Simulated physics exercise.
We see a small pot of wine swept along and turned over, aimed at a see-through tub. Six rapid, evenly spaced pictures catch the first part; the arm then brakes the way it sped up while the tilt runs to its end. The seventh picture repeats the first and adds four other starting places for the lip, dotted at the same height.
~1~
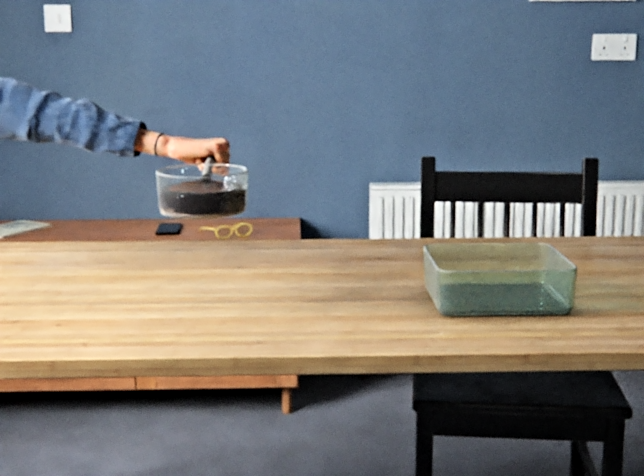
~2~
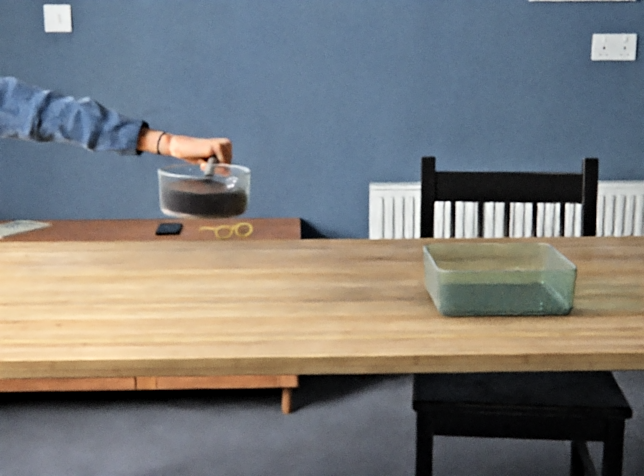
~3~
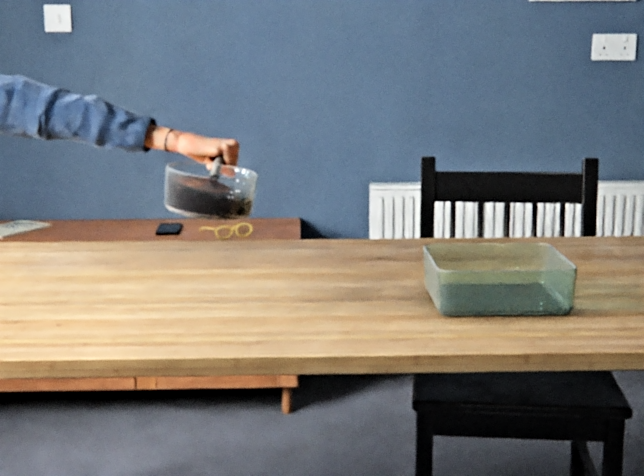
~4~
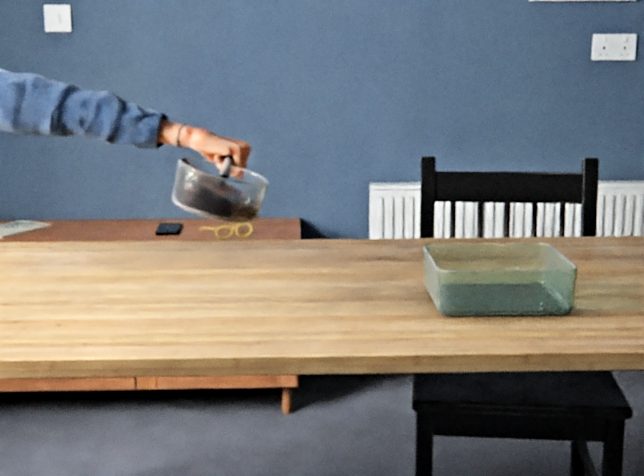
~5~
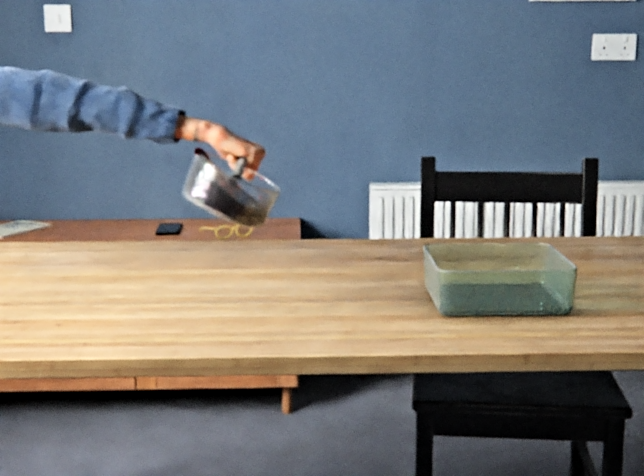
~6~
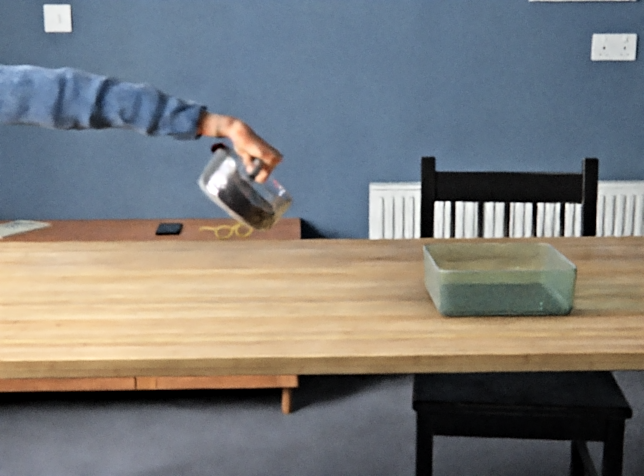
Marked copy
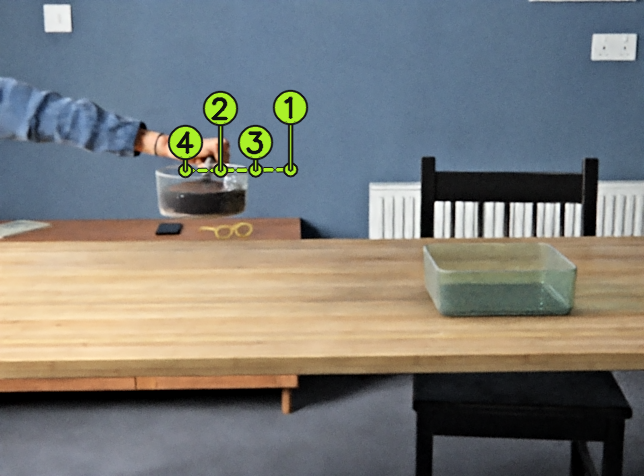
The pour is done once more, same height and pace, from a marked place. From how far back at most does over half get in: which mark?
1 will do.
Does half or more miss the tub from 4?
Yes, that goes wrong.
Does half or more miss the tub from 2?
Yes, it does.
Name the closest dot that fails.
That would be 3.
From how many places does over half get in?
One of the four.
In lime, 1 at (290, 169); 2 at (220, 170); 3 at (255, 170); 4 at (185, 170).
With 1, about 63 % lands in the tub, 11 % falls short and 26 % goes beside or beyond.
With 2, about 0 % lands in the tub, 95 % falls short and 5 % goes beside or beyond.
With 3, about 21 % lands in the tub, 72 % falls short and 7 % goes beside or beyond.
With 4, about 0 % lands in the tub, 99 % falls short.
